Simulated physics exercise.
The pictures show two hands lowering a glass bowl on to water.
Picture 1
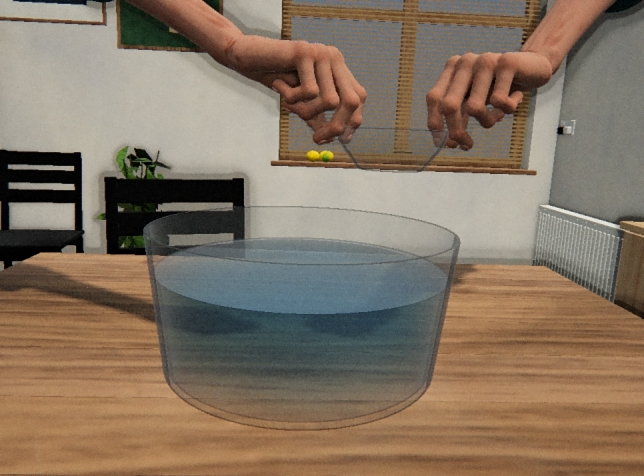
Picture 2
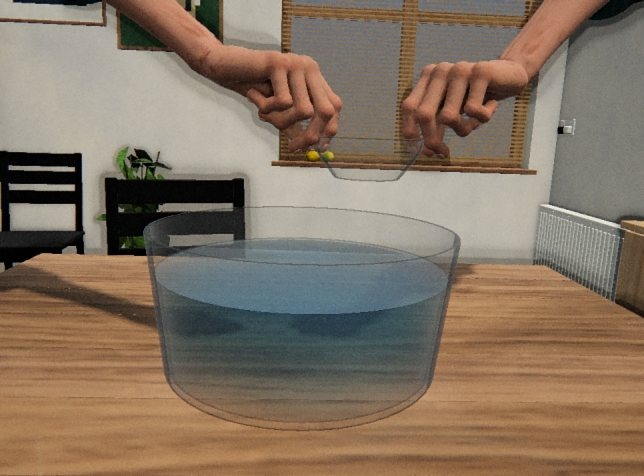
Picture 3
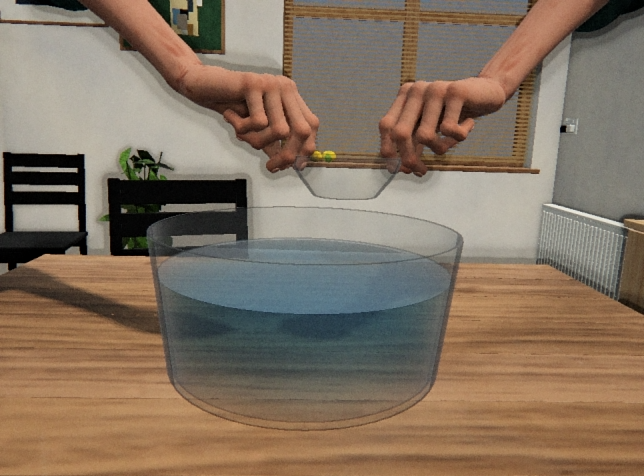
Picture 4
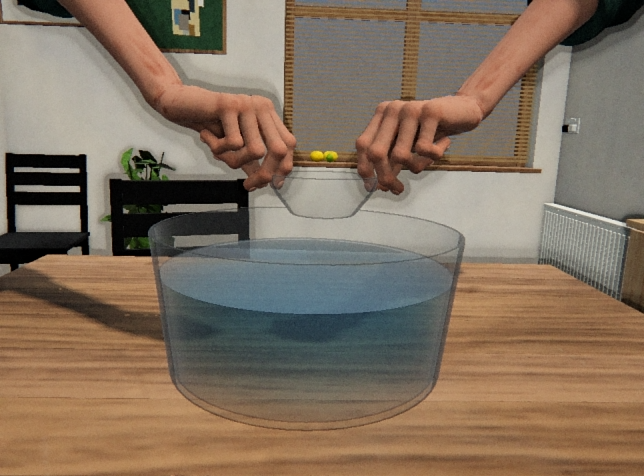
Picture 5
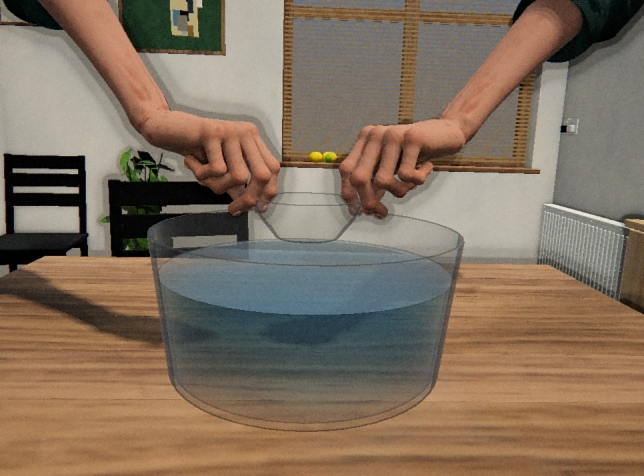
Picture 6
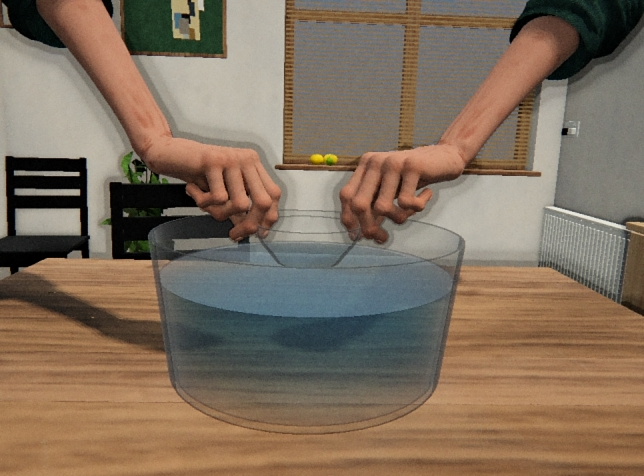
A small clear bowl, held at its sides by two hands, moved down and to the left above a wooden table, coming in just over the water in a big clear tub.
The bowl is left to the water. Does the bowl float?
Once free, it floats.
Next, the bowl dips into the water.
After that, it bobs and steadies.
Finally, the bowl floats with about half of its side showing.
